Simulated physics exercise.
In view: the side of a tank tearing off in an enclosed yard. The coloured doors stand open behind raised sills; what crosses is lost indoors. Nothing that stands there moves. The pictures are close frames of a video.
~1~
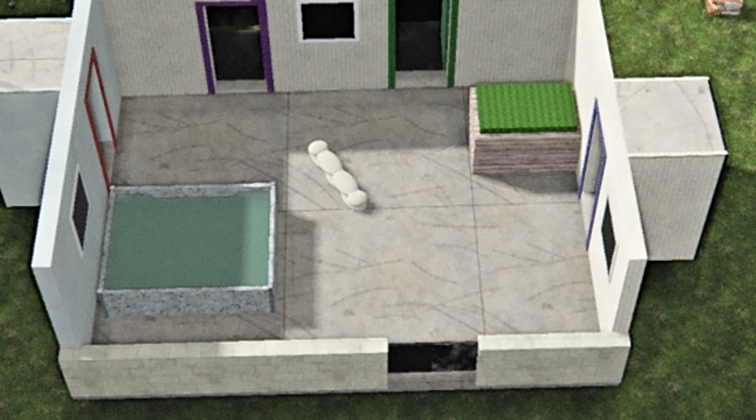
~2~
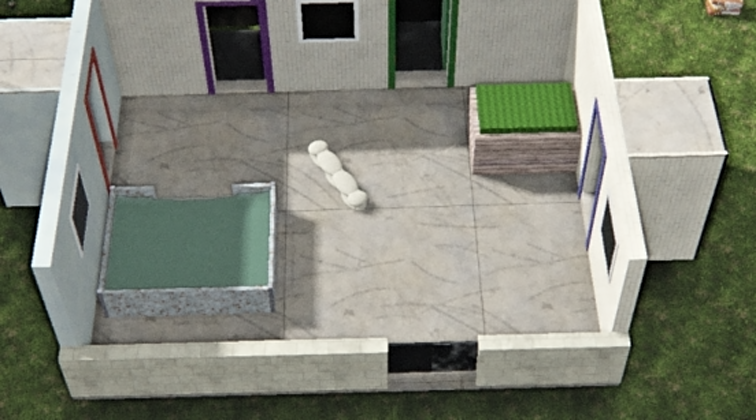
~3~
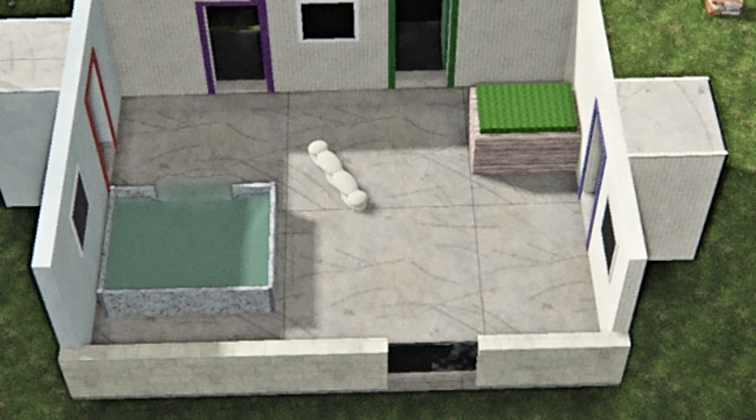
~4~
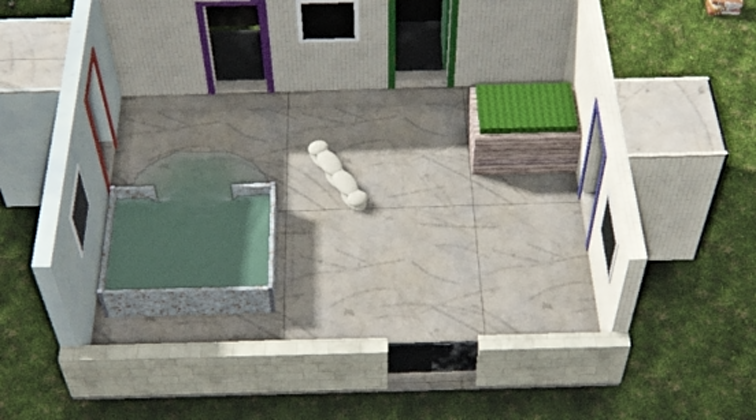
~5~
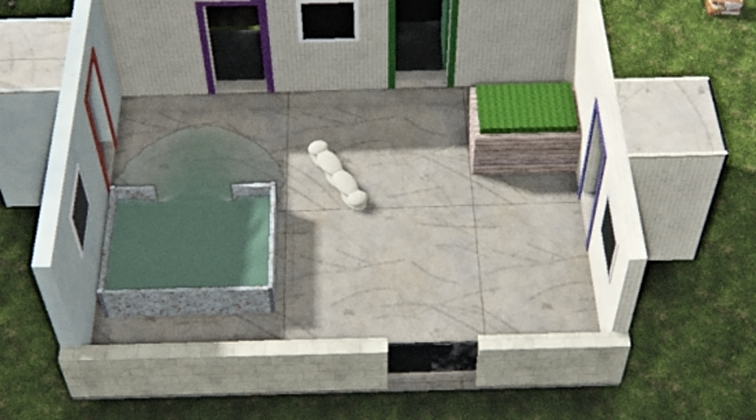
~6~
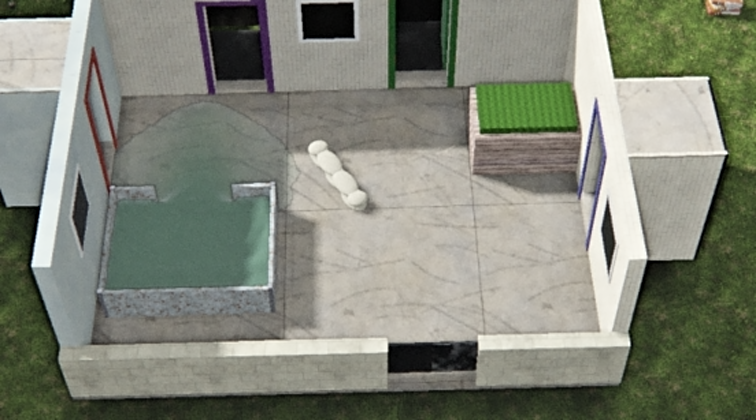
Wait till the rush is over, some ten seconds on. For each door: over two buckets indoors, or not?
The blue door admits no more than that; the green door admits no more than that; the purple door lets in a lot; the red door admits no more than that.
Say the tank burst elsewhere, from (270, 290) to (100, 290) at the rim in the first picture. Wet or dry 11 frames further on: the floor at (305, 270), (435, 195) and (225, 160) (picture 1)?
In turn: Clear, no water, dry.
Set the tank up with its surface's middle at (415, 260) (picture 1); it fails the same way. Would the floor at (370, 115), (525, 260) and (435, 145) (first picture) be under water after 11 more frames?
In turn: Wet, dry, awash.
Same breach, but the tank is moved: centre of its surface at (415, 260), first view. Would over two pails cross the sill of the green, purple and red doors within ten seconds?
In short: Green floods, purple is under, red is under.
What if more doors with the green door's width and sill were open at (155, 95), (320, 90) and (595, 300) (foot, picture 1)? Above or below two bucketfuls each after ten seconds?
In turn: Lets more in, is under, keeps below it.
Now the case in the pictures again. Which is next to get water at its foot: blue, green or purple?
It is the door marked purple.
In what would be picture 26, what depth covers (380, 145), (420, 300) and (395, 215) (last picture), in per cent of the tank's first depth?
About 2, 0 and 0 per cent.
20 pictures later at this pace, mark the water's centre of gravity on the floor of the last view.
Near (209, 195).
A moment on, water covers 20 % of the floor; the blue door not reached, the green door not reached, the purple door over two buckets in, the red door wet at the sill, nothing in.
Next, water covers 25 % of the floor; the blue door not reached, the green door not reached, the purple door far over two buckets in, the red door wet at the sill, nothing in.
Then, water covers 35 % of the floor; the blue door not reached, the green door wet at the sill, nothing in, the purple door far over two buckets in, the red door wet at the sill, nothing in.
Later, water covers 55 % of the floor; the blue door not reached, the green door wet at the sill, nothing in, the purple door far over two buckets in, the red door wet at the sill, nothing in.
In the end, water covers 90 % of the floor; the blue door not reached, the green door wet at the sill, nothing in, the purple door far over two buckets in, the red door wet at the sill, nothing in.
